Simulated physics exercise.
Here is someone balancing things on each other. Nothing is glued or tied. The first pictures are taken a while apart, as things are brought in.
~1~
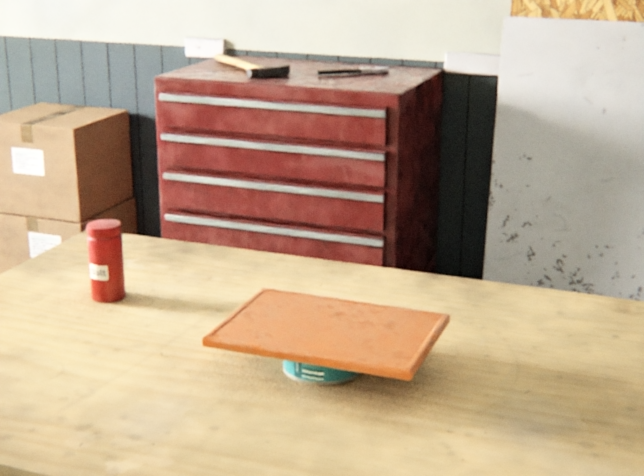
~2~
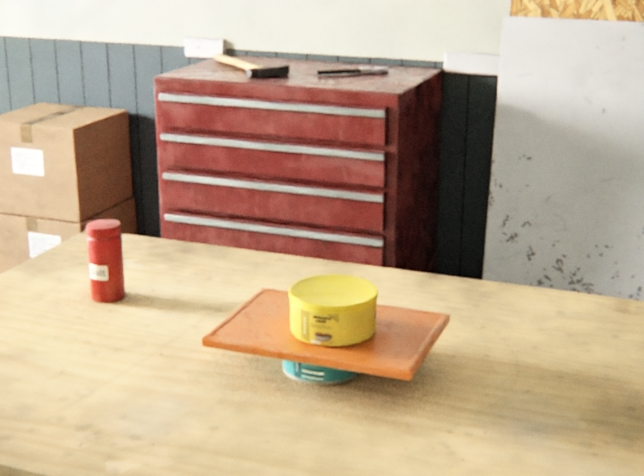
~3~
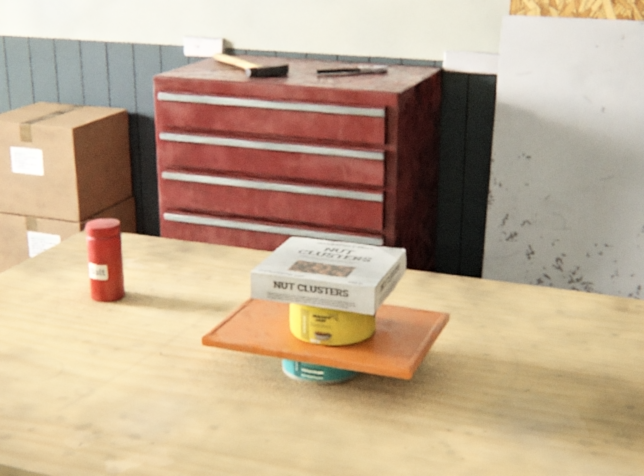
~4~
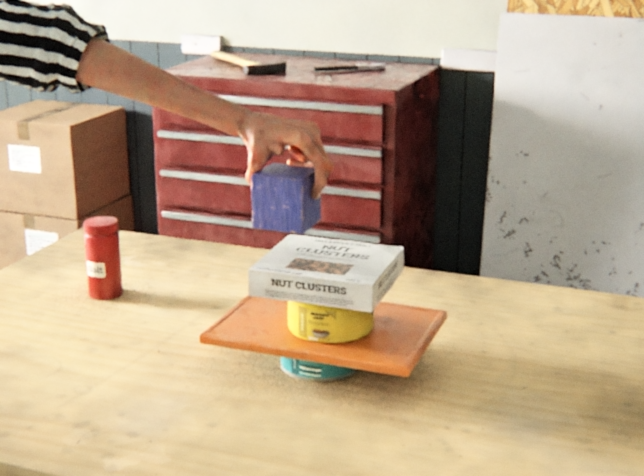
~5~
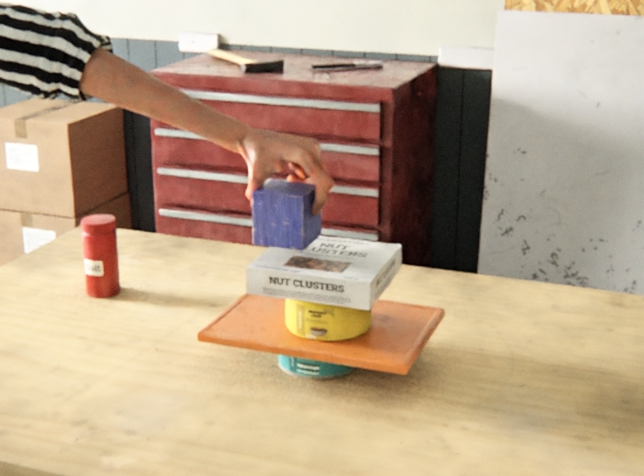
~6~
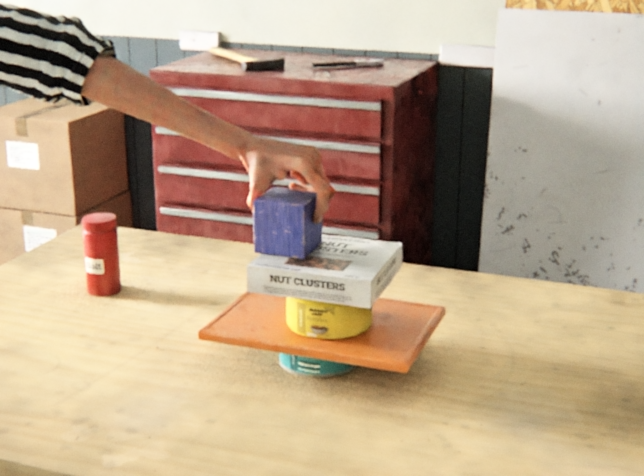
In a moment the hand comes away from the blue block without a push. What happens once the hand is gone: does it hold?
Outcome: The pile stays up.
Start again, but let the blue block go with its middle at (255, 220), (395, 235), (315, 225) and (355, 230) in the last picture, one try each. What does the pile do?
First, it loses its balance; second, it loses its balance; third, it holds; fourth, it stays up.
Then, 0.20 s past the last view, nothing moves.
Then, 0.70 s past the last view, blue block resting near (288, 223).
Finally, all 6 still in place. Final places as the last picture's camera would see them, blue block near (288, 223). The pile holds.
